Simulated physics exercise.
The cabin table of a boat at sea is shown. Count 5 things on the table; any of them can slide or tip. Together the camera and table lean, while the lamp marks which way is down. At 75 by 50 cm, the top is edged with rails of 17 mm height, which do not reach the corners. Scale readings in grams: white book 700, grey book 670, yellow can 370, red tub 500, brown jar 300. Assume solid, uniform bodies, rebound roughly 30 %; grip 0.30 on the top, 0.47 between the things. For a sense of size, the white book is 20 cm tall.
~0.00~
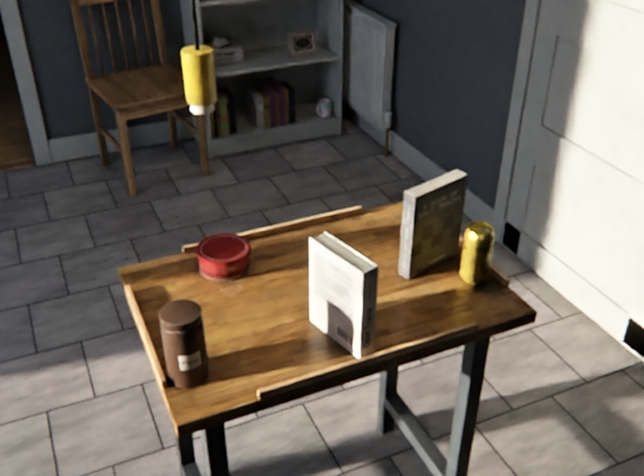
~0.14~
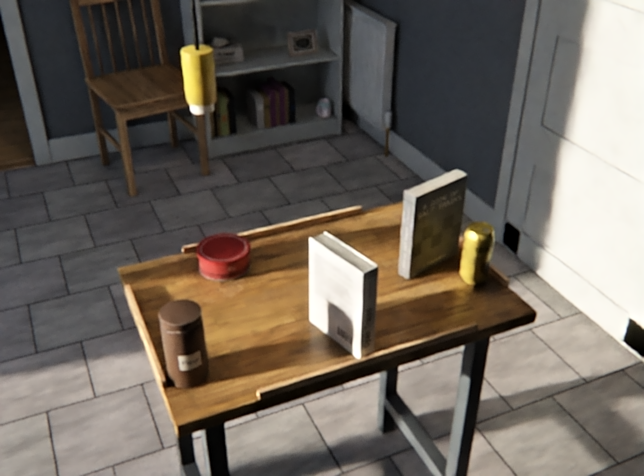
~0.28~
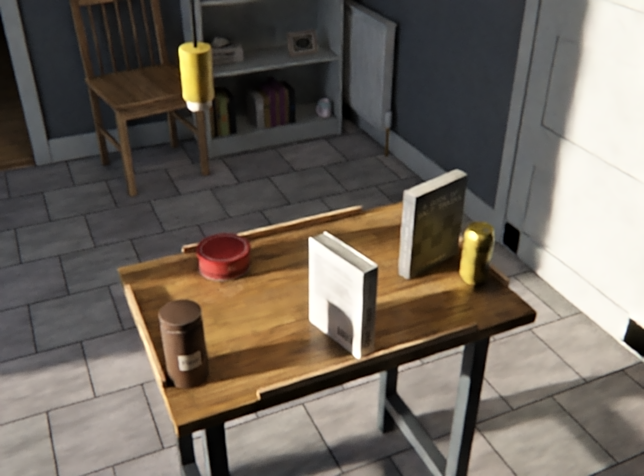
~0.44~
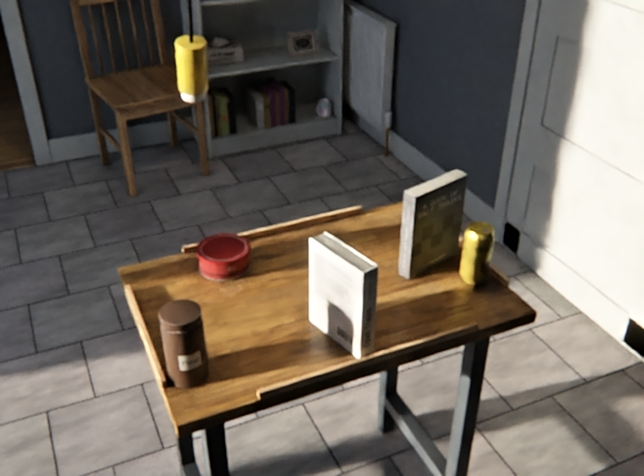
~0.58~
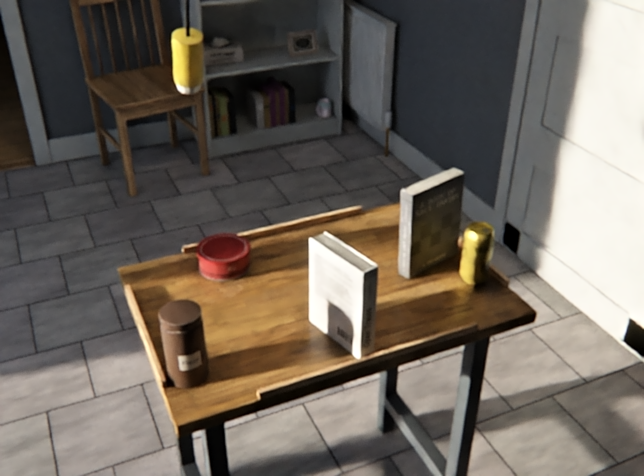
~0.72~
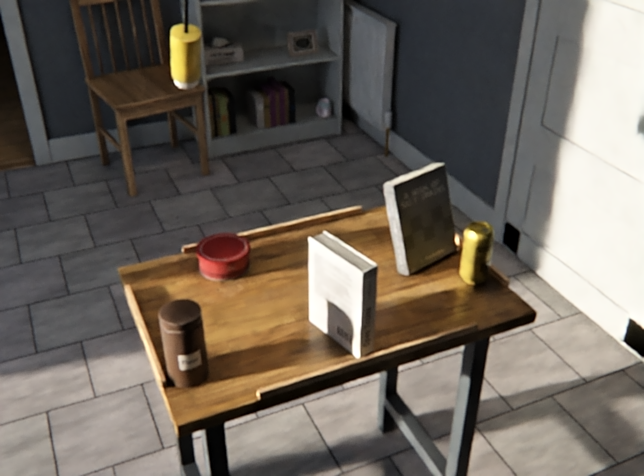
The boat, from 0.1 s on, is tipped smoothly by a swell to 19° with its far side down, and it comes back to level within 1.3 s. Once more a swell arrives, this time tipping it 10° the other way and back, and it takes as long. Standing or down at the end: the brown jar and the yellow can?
In the end brown jar: Erect, yellow can: Erect.
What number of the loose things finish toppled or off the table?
Total: 1.
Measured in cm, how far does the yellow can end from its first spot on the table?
Roughly 2 cm.
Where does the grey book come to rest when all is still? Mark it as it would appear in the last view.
Around (383, 228).
After 0.82 s, floor tilted 18°, far side down; grey book 50° off its base.
After 0.92 s, floor tilted 16°, far side down; grey book on its side; white book moved 2 cm.
After 1.02 s, floor tilted 12°, far side down; yellow can moved 2 cm near (472, 249); brown jar moved 2 cm near (182, 337); grey book on its side.
After 1.72 s, floor tilted 5°, near side down; yellow can moved 2 cm near (472, 249); brown jar moved 2 cm near (182, 337); grey book on its side.
In the end (3.2 s), toppled on the table, grey book; the other 4 under 5 cm from the start. At the end, from the last picture's camera, brown jar near (182, 337), yellow can near (472, 249).
